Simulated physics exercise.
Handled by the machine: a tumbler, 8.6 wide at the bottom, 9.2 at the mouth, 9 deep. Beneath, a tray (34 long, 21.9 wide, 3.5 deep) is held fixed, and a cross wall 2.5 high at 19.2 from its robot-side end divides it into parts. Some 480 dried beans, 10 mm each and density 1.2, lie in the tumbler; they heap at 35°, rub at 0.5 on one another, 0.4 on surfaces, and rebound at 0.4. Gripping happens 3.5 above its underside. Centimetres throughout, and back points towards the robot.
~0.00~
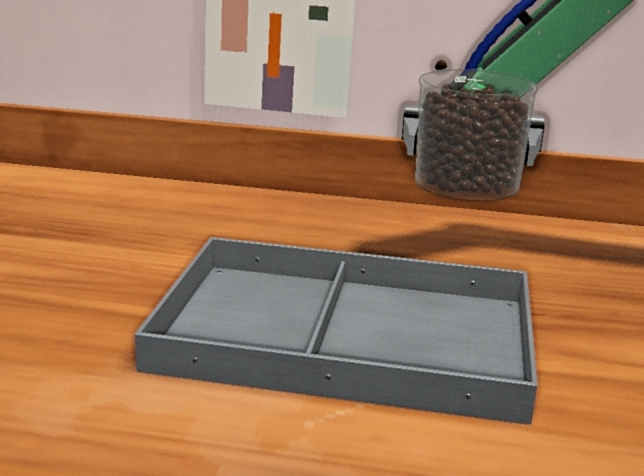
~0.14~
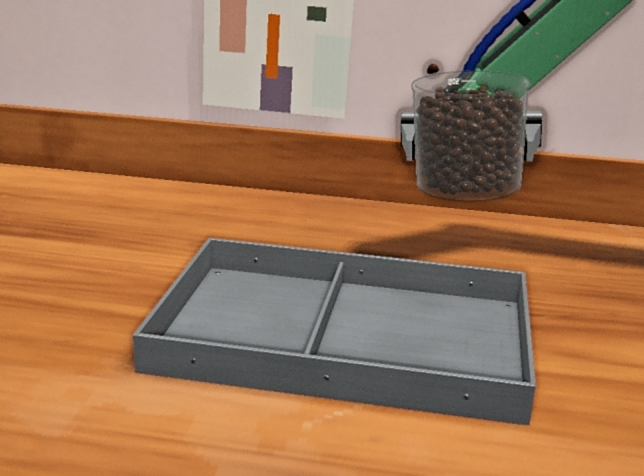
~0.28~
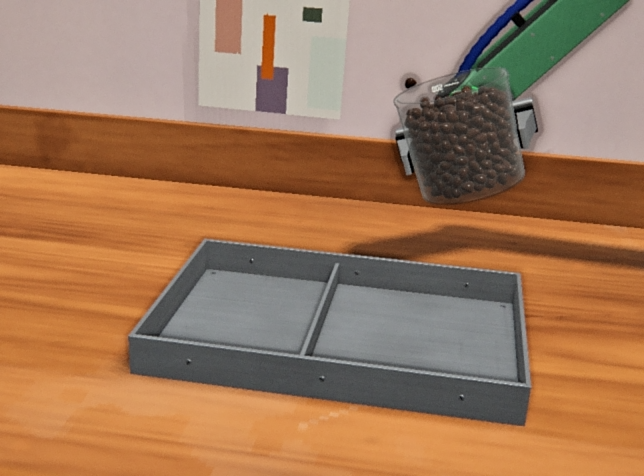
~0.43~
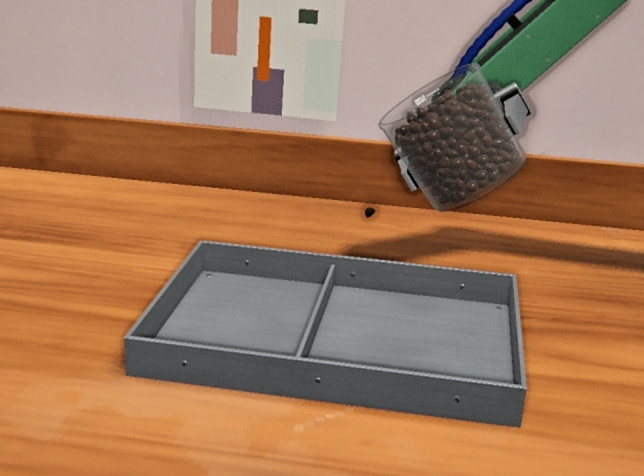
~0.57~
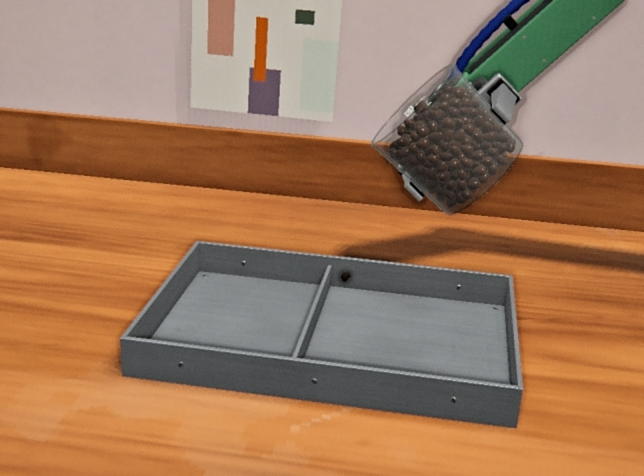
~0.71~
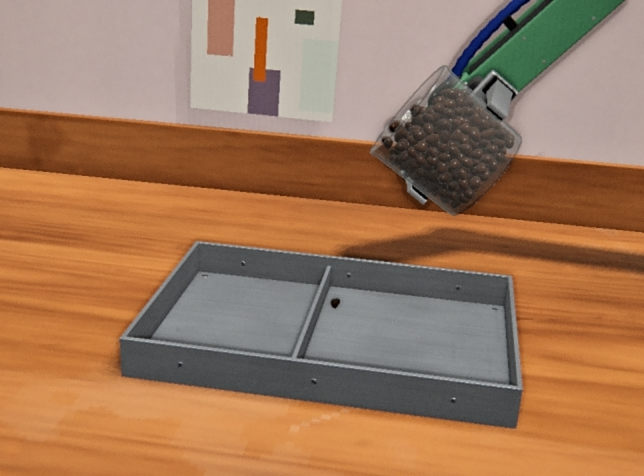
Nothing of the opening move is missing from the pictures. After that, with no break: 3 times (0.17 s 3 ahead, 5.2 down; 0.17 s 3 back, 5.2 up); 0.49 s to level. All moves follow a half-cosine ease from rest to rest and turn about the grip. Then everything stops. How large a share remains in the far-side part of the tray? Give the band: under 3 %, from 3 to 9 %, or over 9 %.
The share falls under 3 %.
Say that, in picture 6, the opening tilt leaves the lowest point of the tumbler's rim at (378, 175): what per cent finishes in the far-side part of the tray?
Roughly 10 percent, give or take.
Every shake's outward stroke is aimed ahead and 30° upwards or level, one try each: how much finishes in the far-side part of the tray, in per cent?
15 and 10 %.
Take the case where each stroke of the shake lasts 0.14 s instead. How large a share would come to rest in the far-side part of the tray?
It would come to around 5 %.
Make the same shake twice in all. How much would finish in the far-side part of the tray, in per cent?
In that case it would be near 0 percent.
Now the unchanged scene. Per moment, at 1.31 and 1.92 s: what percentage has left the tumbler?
At the first moment 0 per cent, at the second 0 per cent.
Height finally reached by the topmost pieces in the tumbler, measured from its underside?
I'd say near 9.5 cm from the bottom.
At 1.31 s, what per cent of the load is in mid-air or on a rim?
Around 0 percent of the load.
By 1.31 s, tilted 54° forward, highest piece 23 above the table; 471 in the tumbler, 3 in the robot-side part, 1 in the far-side part, 1 in flight or on a rim.
By 1.92 s, tilted 37° forward, highest piece 25 above the table; 471 in the tumbler, 3 in the robot-side part, 2 in the far-side part.
By 2.42 s, level, highest piece 26 above the table; 471 in the tumbler, 3 in the robot-side part, 2 in the far-side part.
By 3.47 s, level, highest piece 26 above the table; 471 in the tumbler, 3 in the robot-side part, 2 in the far-side part.
Final count, 471 in the tumbler, 3 in the robot-side part, 2 in the far-side part. That is 0 % in the far-side part of the tray.
